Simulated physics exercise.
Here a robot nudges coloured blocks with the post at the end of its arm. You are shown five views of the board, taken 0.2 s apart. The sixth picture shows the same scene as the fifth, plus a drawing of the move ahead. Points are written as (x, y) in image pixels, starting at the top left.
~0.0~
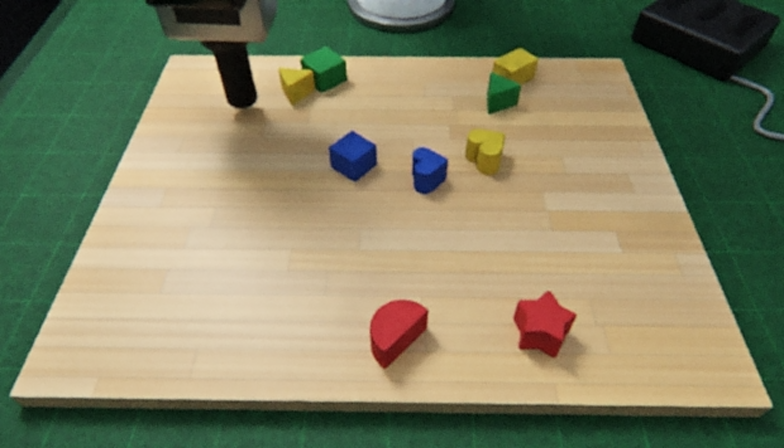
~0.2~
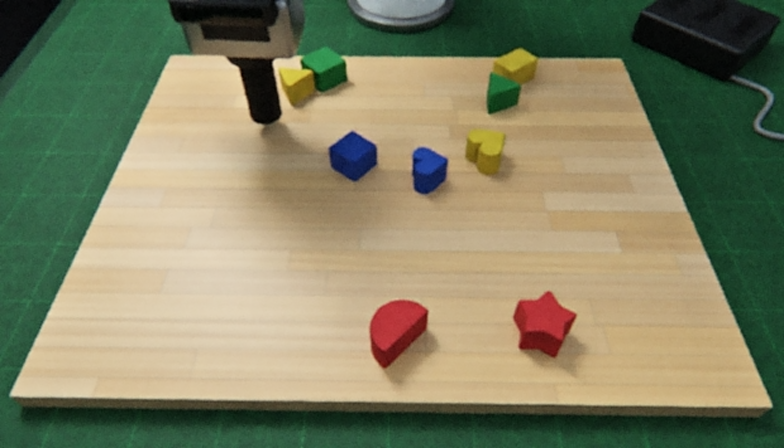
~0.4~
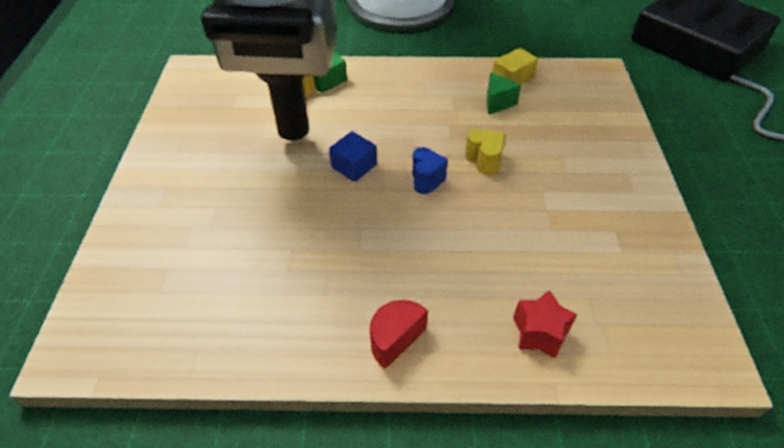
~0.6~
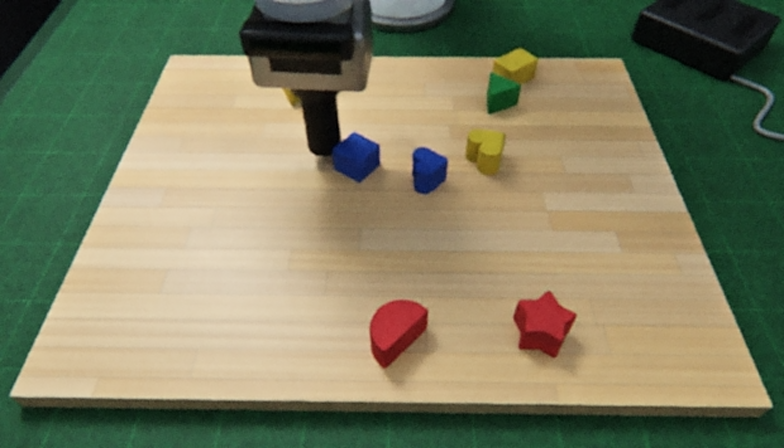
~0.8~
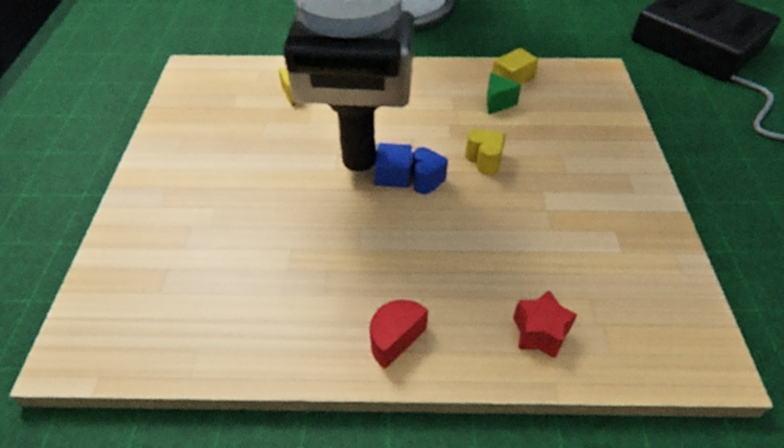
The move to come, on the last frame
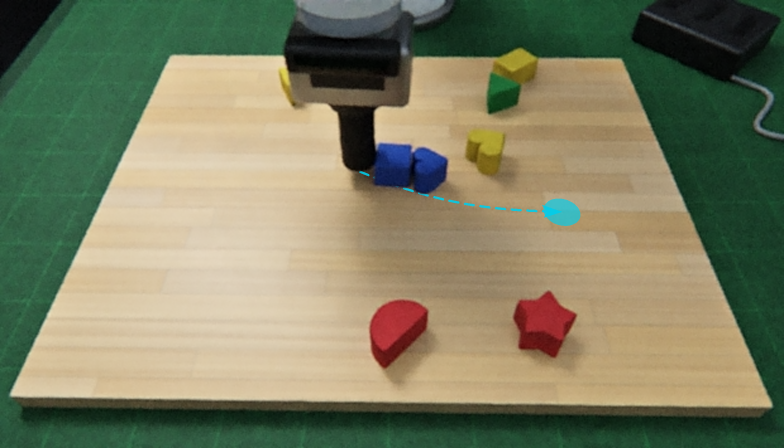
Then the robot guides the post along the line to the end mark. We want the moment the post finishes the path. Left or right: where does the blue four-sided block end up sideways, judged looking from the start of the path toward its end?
To the path's left.
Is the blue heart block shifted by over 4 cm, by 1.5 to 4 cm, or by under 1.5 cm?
Covers over 4 cm.
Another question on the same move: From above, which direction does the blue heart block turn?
Its spin: Anticlockwise.
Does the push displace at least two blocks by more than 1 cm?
That would be a yes.
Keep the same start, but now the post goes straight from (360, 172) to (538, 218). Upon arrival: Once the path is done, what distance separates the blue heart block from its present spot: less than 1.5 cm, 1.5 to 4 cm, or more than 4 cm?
Goes over 4 cm.
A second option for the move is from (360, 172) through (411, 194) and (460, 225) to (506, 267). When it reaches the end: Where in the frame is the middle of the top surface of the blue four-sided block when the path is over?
Expect it around (474, 176).
The drawn path runs from (360, 172) through (421, 193) and (490, 207) to (562, 212).
What follows on the original path. One third of the way, post (423, 182); blue four-sided block (460, 170), turned 30° anticlockwise; blue heart block (492, 164), turned 20° anticlockwise.
Two thirds of the way, post (493, 196); blue four-sided block (527, 174), turned 55° anticlockwise; blue heart block (546, 157), turned 45° anticlockwise; yellow heart block (490, 138), turned 15° anticlockwise.
At the end, post (566, 201); blue four-sided block (565, 166), turned 90° anticlockwise; blue heart block (565, 144), turned 80° anticlockwise; yellow heart block (490, 138), turned 15° anticlockwise.
